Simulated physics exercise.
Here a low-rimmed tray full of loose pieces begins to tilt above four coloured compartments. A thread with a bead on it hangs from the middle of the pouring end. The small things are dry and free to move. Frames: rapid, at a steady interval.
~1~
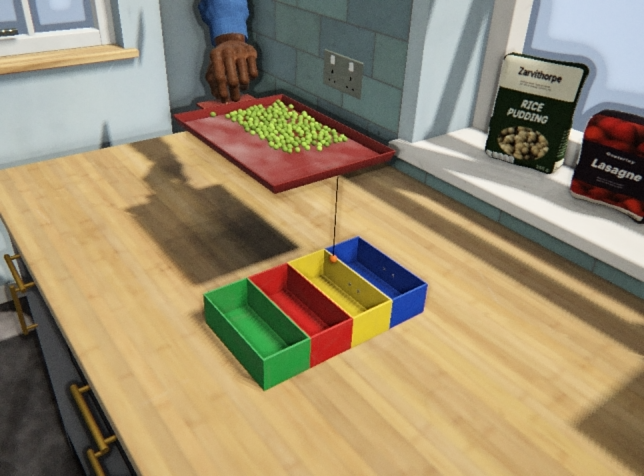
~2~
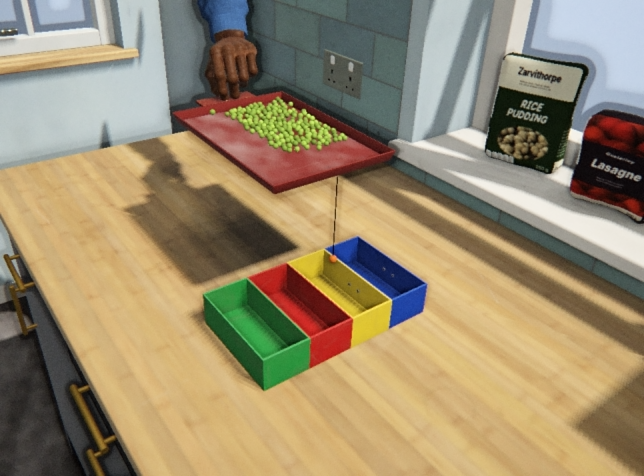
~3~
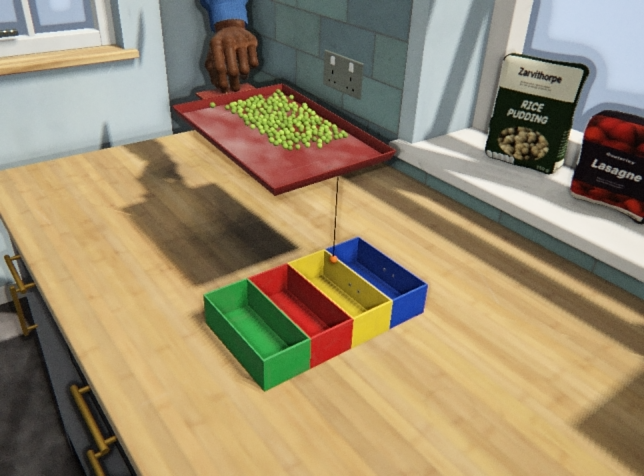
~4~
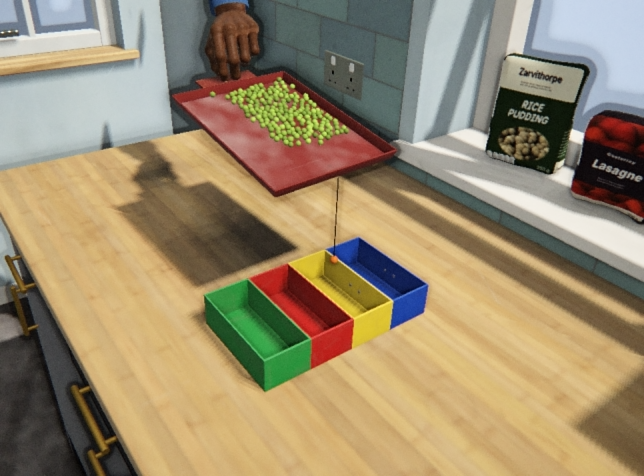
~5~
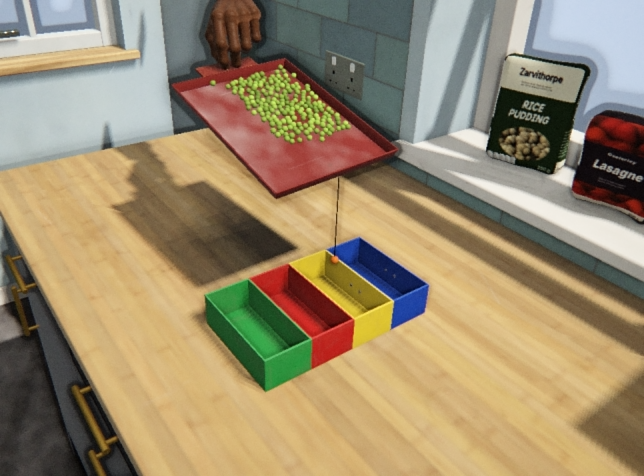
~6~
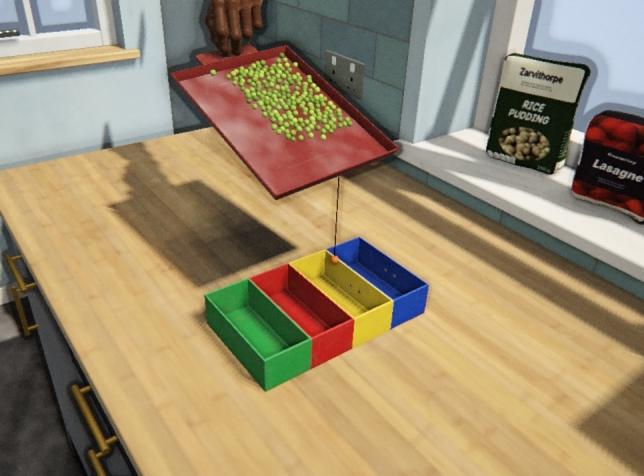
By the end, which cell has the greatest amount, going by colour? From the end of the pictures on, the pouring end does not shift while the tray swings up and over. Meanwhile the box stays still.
By colour, red has the most.
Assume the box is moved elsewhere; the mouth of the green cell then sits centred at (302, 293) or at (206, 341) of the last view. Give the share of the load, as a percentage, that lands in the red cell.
About 20 and 10 per cent respectively.
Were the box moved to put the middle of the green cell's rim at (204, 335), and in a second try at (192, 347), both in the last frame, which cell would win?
Attempt 1 - that yellow cell; attempt 2 - the cell in yellow.
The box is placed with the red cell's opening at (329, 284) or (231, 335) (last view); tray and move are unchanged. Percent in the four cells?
In order, about 90 and 90 in a hundred.
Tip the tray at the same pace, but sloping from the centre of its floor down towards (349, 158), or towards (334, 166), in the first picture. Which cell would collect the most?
The first time it is the blue one, and the second time it is blue.
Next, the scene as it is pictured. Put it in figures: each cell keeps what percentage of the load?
Green 10 %, red 60 %, yellow 20 %, blue 0 %.
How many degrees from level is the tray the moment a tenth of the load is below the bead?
Tilt: Around 60 degrees.
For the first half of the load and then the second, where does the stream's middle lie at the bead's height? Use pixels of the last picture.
(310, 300) for the early half, (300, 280) for the late half.
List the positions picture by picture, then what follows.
The first picture shows corners of the pouring end (275, 183) and (391, 150), level; middle of the load (285, 125), dried peas; bead on its thread (333, 259); green cell (287, 361); red cell (331, 340); yellow cell (372, 321); blue cell (408, 303).
The second picture shows corners of the pouring end (275, 183) and (390, 150), level; middle of the load (284, 124).
The third picture shows corners of the pouring end (275, 185) and (391, 150), tipped barely, lowest at the left corner; middle of the load (285, 119).
The fourth picture shows corners of the pouring end (276, 188) and (392, 149), tipped a little, lowest at the left corner; middle of the load (286, 111).
The fifth picture shows corners of the pouring end (277, 190) and (393, 148), tipped a little, lowest at the left corner; middle of the load (287, 103).
The sixth picture shows corners of the pouring end (277, 191) and (394, 147), tipped clearly, lowest at the left corner; middle of the load (288, 96); green cell (288, 362); red cell (332, 341); yellow cell (373, 321); blue cell (409, 304).
Just after the last frame, tray tipped steeply; roughly half on the tray; roughly a quarter in the red cell; about a tenth in the green cell; about a tenth in the yellow cell; just a few in the blue cell; roughly a quarter falling or outside the box.
A moment on, tray tipped past a quarter turn; just a few on the tray; roughly half in the red cell; about a tenth in the green cell; about a tenth in the yellow cell; just a few in the blue cell; roughly a quarter falling or outside the box.
Further on, tray tipped past a quarter turn; roughly two thirds in the red cell; roughly a quarter in the yellow cell; about a tenth in the green cell; just a few in the blue cell; about a tenth falling or outside the box.
When it is over, tray tipped past a quarter turn; roughly two thirds in the red cell; roughly a quarter in the yellow cell; about a tenth in the green cell; just a few in the blue cell; about a tenth outside the box.
